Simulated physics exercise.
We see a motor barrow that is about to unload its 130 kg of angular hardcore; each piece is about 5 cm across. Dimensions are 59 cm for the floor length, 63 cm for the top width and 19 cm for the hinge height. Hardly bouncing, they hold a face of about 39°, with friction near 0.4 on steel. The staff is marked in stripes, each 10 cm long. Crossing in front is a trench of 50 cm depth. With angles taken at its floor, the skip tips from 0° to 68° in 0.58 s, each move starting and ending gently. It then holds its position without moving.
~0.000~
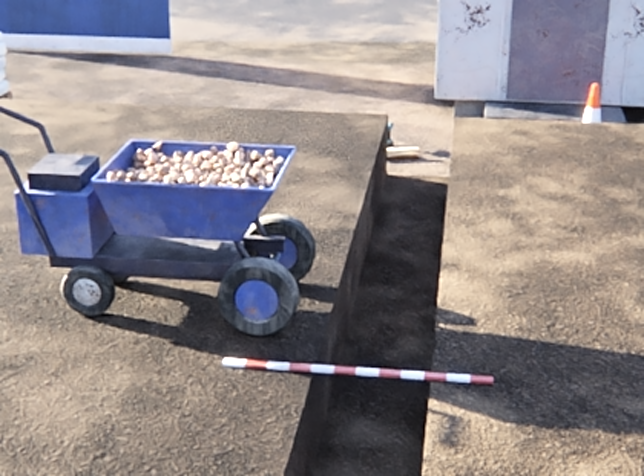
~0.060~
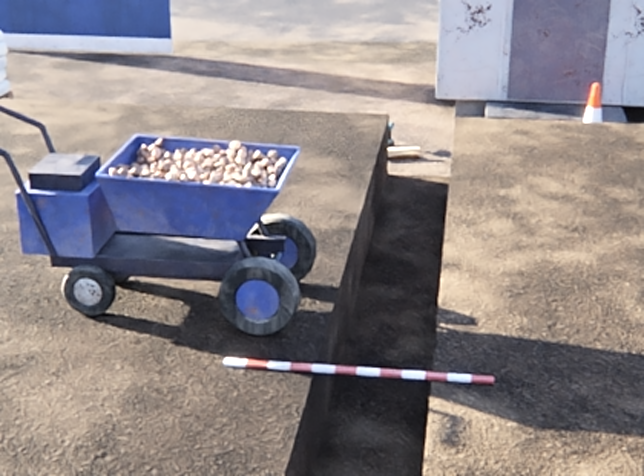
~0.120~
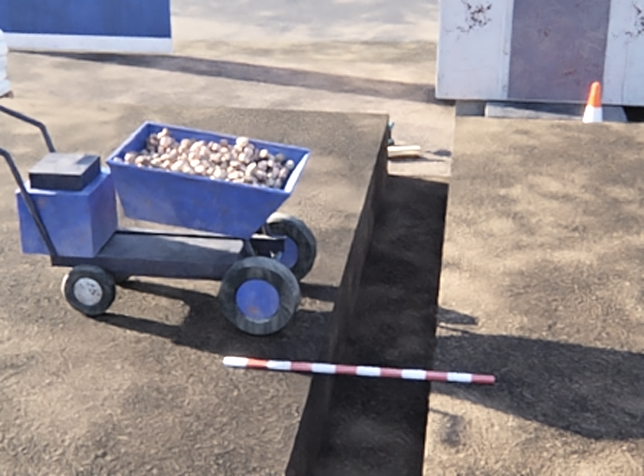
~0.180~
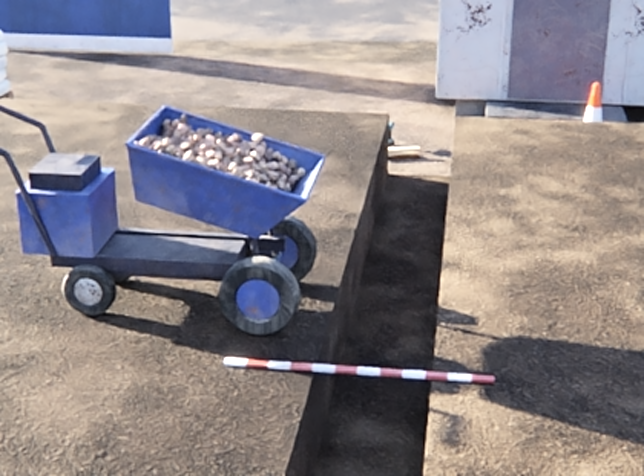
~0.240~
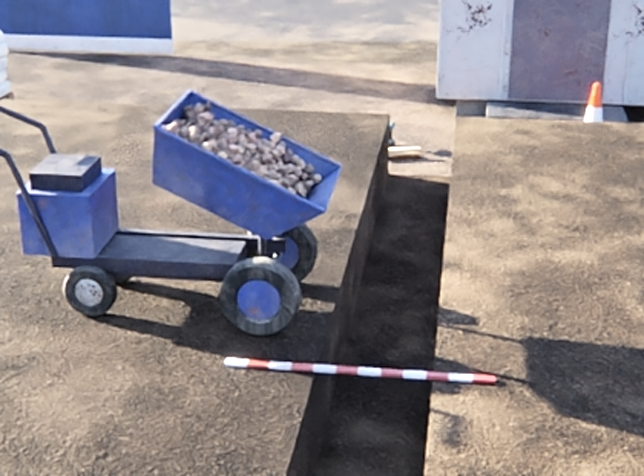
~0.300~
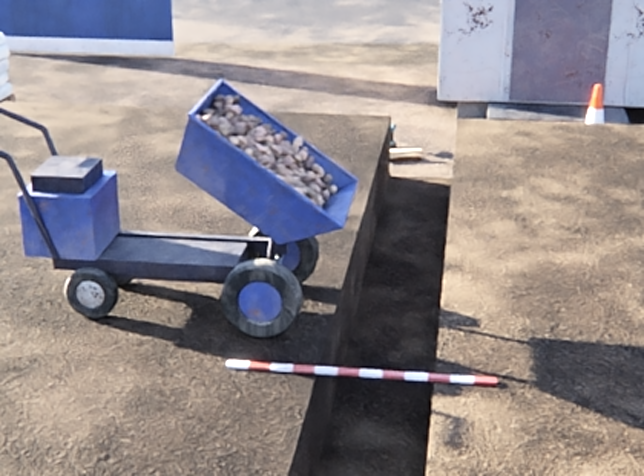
A blue motor barrow stood beside a dark trench with a red-and-white pole lying across it, and its skip full of stones tilted steeply toward the right, the back end rising high.
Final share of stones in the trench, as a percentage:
34 per cent.
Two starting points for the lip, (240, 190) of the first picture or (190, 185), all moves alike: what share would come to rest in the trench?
I'd expect some 60 per cent, then some 75.
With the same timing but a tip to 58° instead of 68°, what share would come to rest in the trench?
It would be near 25 per cent.
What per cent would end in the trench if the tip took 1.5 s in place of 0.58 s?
It would come to roughly 50 per cent.
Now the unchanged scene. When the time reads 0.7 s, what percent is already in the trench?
Some 25 per cent.
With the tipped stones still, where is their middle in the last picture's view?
I'd put it close to (460, 317).
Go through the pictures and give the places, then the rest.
In the first frame, the skip is at 0°, its lip at (273, 191); the top of the load is at (189, 155).
In the second frame, lip at (278, 192), floor tilted 2°, highest stones at (187, 151); the stones move at 0.5 m/s on average.
In the third frame, lip at (290, 194), floor tilted 8°, highest stones at (170, 142); the stones move at 1.0 m/s on average.
In the fourth frame, the skip is at 16°, its lip at (306, 201); the top of the load is at (177, 127); the stones move at 1.5 m/s on average.
In the fifth frame, lip at (325, 212), floor tilted 25°, highest stones at (195, 114); the stones move at 1.8 m/s on average.
In the sixth frame, lip at (343, 227), floor tilted 36°, highest stones at (222, 105); the stones move at 1.8 m/s on average.
After 0.4 s the floor is at 57°; 100 % in the skip; the foremost stones are at (356, 230).
After 0.7 s the floor is at 68°; 75 % in the skip, 23 % in the trench, 3 % past the trench; the foremost stones are at (455, 286).
After 1.0 s the floor is at 68°; 26 % in the skip, 27 % in the trench, 47 % past the trench; the foremost stones are at (630, 336).
After 3.0 s the floor is at 68°; 21 % in the skip, 34 % in the trench, 46 % past the trench; the foremost stones are past the picture's edge.
